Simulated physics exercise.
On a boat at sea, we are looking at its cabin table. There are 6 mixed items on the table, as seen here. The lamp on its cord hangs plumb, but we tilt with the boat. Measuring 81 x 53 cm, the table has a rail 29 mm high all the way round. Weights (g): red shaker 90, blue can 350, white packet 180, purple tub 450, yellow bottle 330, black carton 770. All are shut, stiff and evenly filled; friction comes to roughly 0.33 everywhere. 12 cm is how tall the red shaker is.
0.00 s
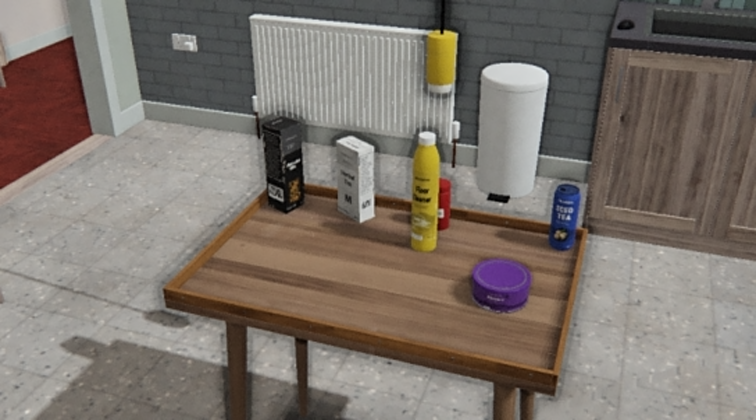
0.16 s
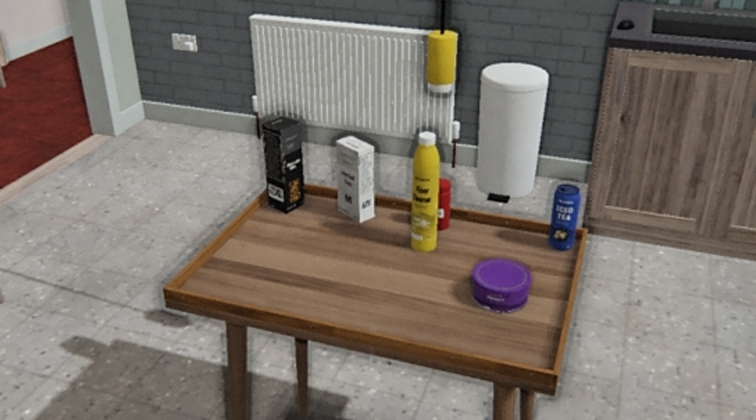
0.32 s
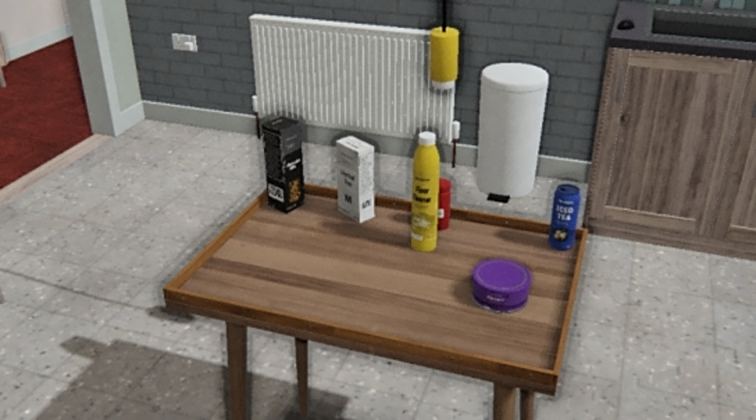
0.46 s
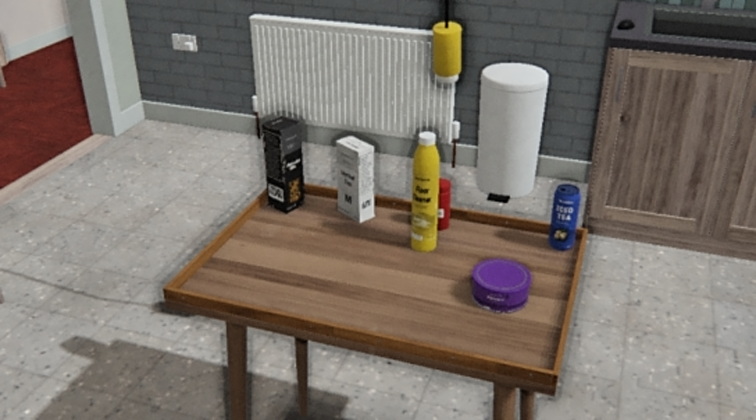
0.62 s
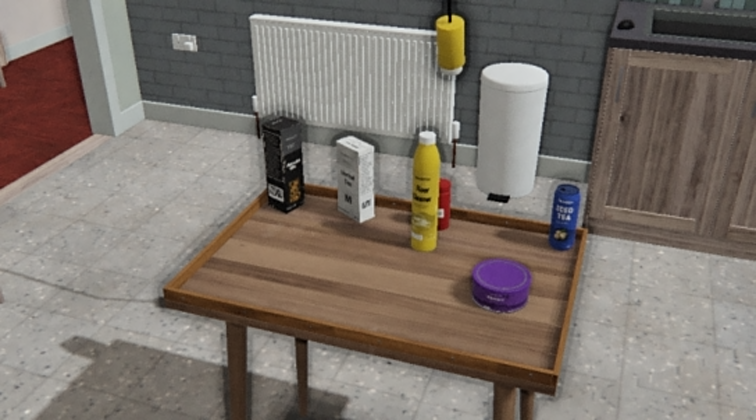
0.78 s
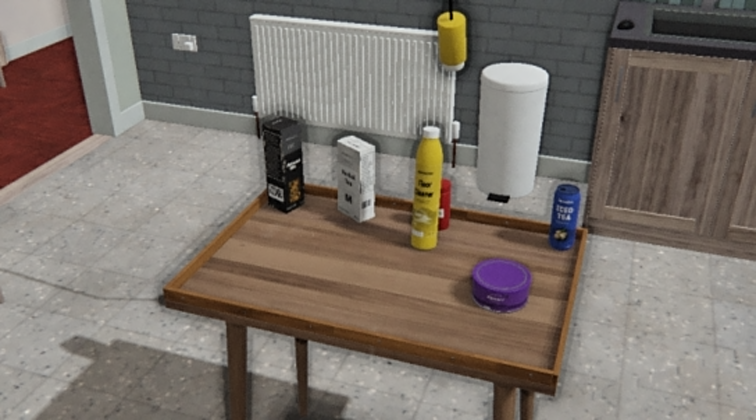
At the start, six containers, including a yellow bottle and a purple tub, stand on a railed wooden table, with a yellow lamp hanging behind them. The lamp then drifts gradually a little right and upward, while the containers stay in place, until the yellow bottle finally leans slightly.
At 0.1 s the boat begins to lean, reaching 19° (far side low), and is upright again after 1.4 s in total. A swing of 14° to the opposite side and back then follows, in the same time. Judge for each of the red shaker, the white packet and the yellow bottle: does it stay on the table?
Red shaker - no; white packet - no; yellow bottle - no.
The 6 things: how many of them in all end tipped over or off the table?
3.
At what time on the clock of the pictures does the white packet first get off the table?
Time: Approximately 1.2 s.
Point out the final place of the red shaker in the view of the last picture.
Near (479, 413).
Around 1.18 s, heel 8°, far side down; red shaker, white packet and yellow bottle now off the table.
Around 1.38 s, heel 1°, far side down.
Around 1.48 s, boat level.
Around 1.88 s, heel 8°, near side down.
Finally (3.4 s), off the table, red shaker, white packet and yellow bottle; the other 3 still in place (within 5 cm). In the last view, red shaker near (479, 413), white packet near (428, 373).
